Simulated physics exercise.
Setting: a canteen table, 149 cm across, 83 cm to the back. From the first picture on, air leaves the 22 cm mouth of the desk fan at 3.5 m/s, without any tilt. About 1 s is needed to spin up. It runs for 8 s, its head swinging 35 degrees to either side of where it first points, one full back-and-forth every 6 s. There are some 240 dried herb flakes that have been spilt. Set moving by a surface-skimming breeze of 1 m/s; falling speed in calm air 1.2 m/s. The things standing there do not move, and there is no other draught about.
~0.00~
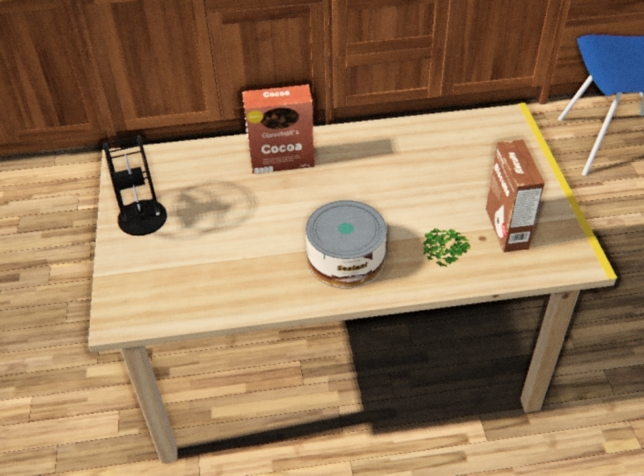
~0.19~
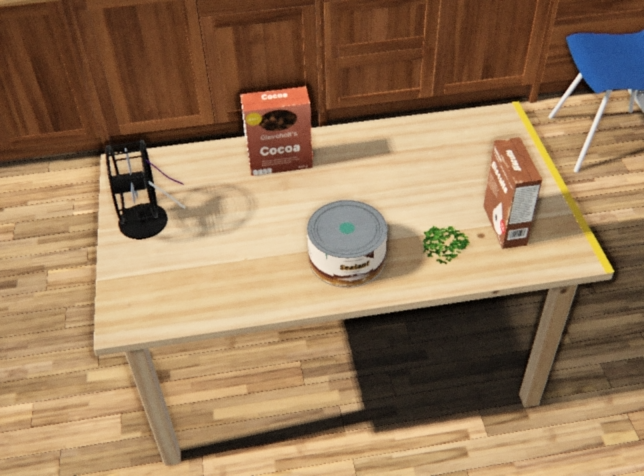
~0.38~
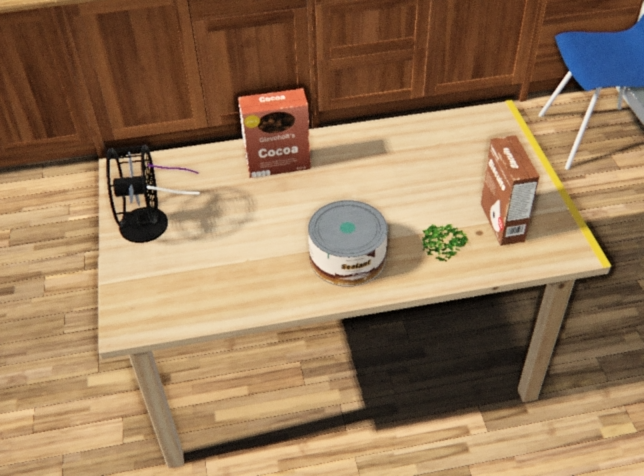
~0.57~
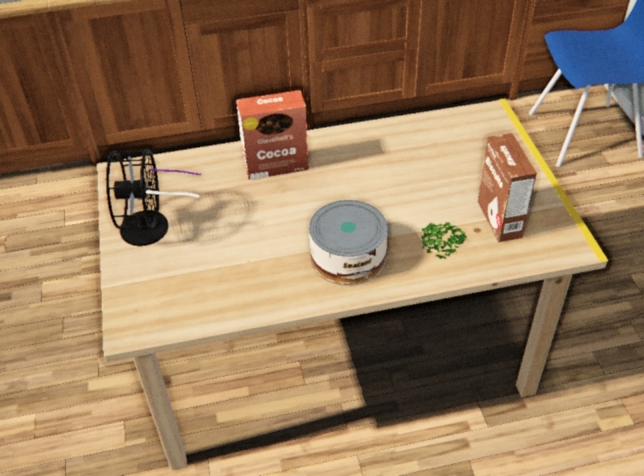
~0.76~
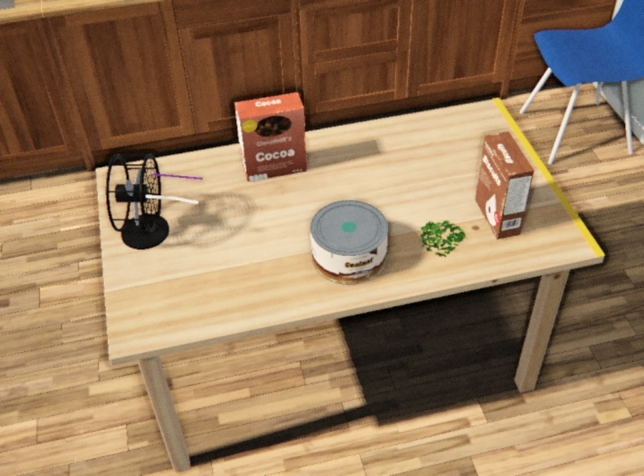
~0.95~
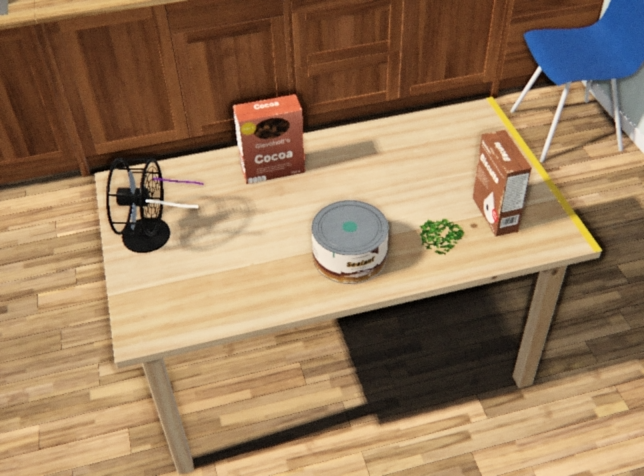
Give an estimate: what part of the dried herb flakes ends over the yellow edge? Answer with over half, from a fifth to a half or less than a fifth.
Less than a fifth end up there.
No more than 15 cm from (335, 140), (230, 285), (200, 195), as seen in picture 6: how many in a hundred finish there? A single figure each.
In turn about 0 %, 0 %, 0 %.
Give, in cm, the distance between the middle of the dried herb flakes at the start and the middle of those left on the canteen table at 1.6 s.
It comes to near 15 cm.
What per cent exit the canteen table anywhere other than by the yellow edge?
Estimate: Close to 70 per cent.
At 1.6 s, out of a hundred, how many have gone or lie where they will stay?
The share is about 0 %.
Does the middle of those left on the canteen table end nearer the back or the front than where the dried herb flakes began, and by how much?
It ends ahead of its start, some 15 cm.
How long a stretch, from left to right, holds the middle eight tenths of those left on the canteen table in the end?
About 10 cm.
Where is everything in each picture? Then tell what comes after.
The middle of the dried herb flakes is near (443, 248), none has stirred yet and the mouth of the desk fan is at (132, 178), in the first picture.
The middle of the dried herb flakes is near (443, 246), none has stirred yet and the yellow edge is centred on (561, 178), in the second picture.
The middle of the dried herb flakes is near (442, 244), none has stirred yet, the top of a carton is at (515, 157) and the top of a large tin is at (348, 227), in the third picture.
The middle of the dried herb flakes is near (441, 242), none has stirred yet and the head of the desk fan has turned about 20 degrees towards the front, in the fourth picture.
The middle of the dried herb flakes is near (440, 240) and none has stirred yet, in the fifth picture.
The middle of the dried herb flakes is near (439, 238), none has stirred yet and the head of the desk fan has turned about 29 degrees towards the front, in the sixth picture.
After 1.6 s the count stands so, 0 % are over the yellow edge; the middle of those left on the top is near (408, 266).
After 2.6 s the count stands so, 0 % are over the yellow edge; the middle of those left on the top is near (403, 275).
After 4.4 s the count stands so, 0 % are over the yellow edge; the middle of those left on the top is near (400, 274).
After 8.0 s, at the end, 0 % are over the yellow edge; the middle of those left on the top is near (385, 280).
